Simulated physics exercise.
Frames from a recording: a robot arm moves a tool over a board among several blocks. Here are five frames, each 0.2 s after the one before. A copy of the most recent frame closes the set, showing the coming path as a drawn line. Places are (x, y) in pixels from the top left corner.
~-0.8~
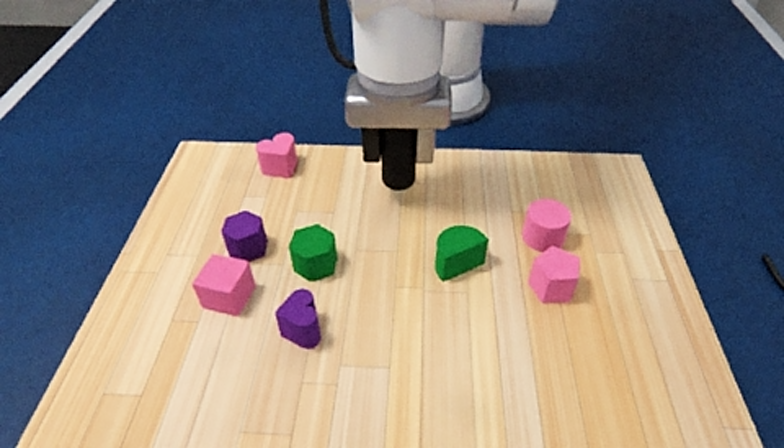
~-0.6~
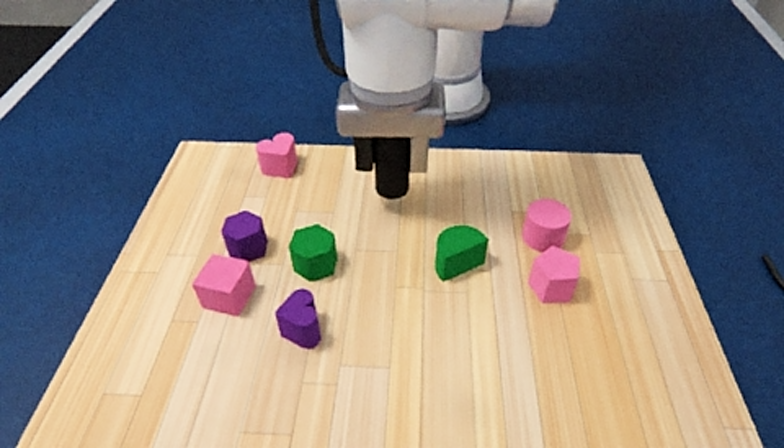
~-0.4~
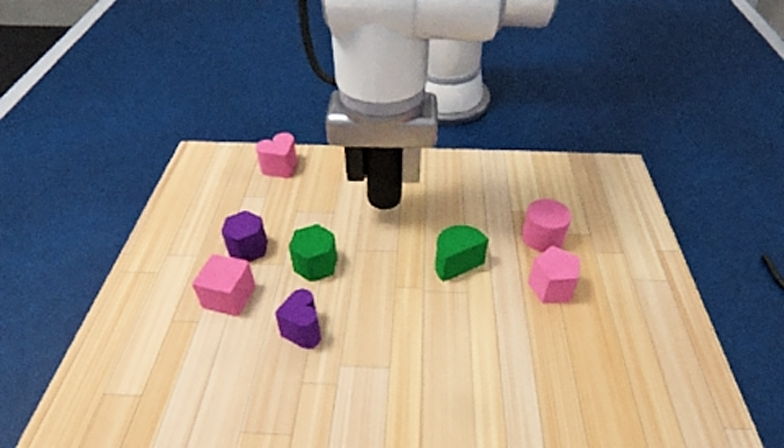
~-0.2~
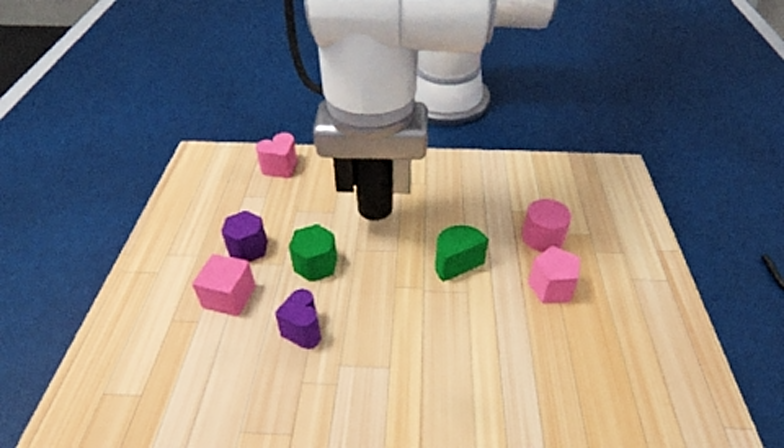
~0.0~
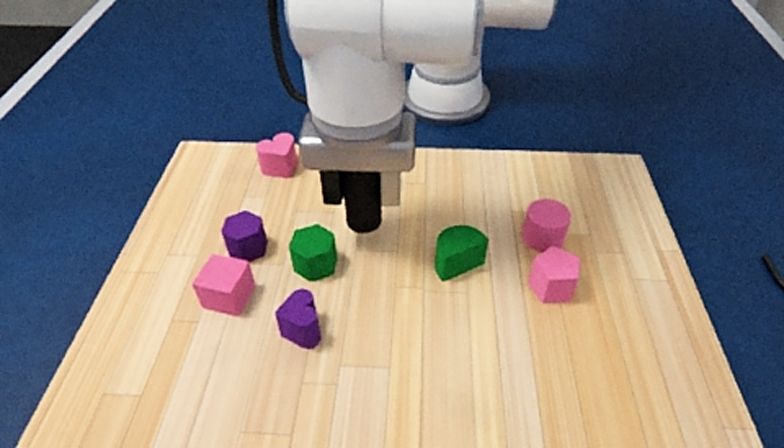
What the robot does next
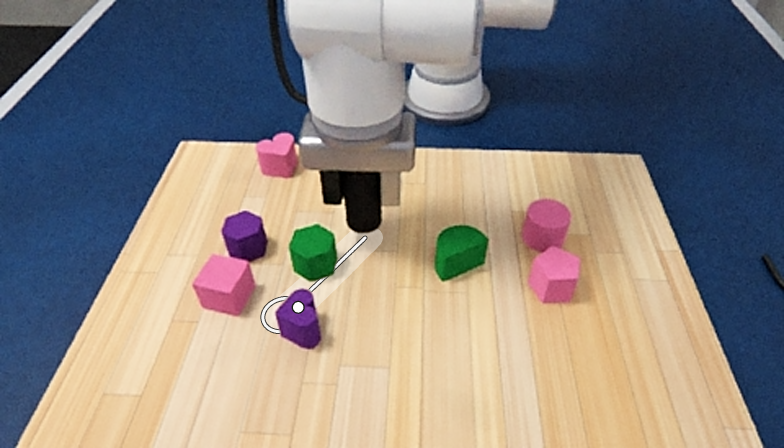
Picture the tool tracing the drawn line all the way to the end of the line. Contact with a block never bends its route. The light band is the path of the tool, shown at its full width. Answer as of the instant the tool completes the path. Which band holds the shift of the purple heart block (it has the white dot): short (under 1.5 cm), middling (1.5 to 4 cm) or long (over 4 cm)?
The purple heart block ends up a moderate distance away, 1.5 to 4 cm.
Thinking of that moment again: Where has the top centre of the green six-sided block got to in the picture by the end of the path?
Its top face will be centred at roughly (262, 259).
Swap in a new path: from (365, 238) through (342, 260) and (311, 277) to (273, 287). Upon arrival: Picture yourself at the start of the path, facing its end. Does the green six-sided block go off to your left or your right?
The green six-sided block goes right.
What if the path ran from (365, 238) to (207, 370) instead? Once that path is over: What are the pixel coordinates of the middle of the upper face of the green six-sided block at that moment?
The spot you're after is about (250, 261) in the image.
Path on the board, from (365, 238) directly to (283, 315); the dot is on the purple heart block.
The first path, step by step. One third of the way, tool (338, 246); green six-sided block (296, 247), turned 20° clockwise.
Two thirds of the way, tool (311, 272); pink four-sided block (217, 272); green six-sided block (269, 258), turned 75° clockwise.
At the end, tool (279, 299); pink four-sided block (214, 271), turned 20° anticlockwise; purple six-sided block in place; purple heart block (291, 325), turned 35° anticlockwise; green six-sided block (262, 259), turned 90° clockwise.
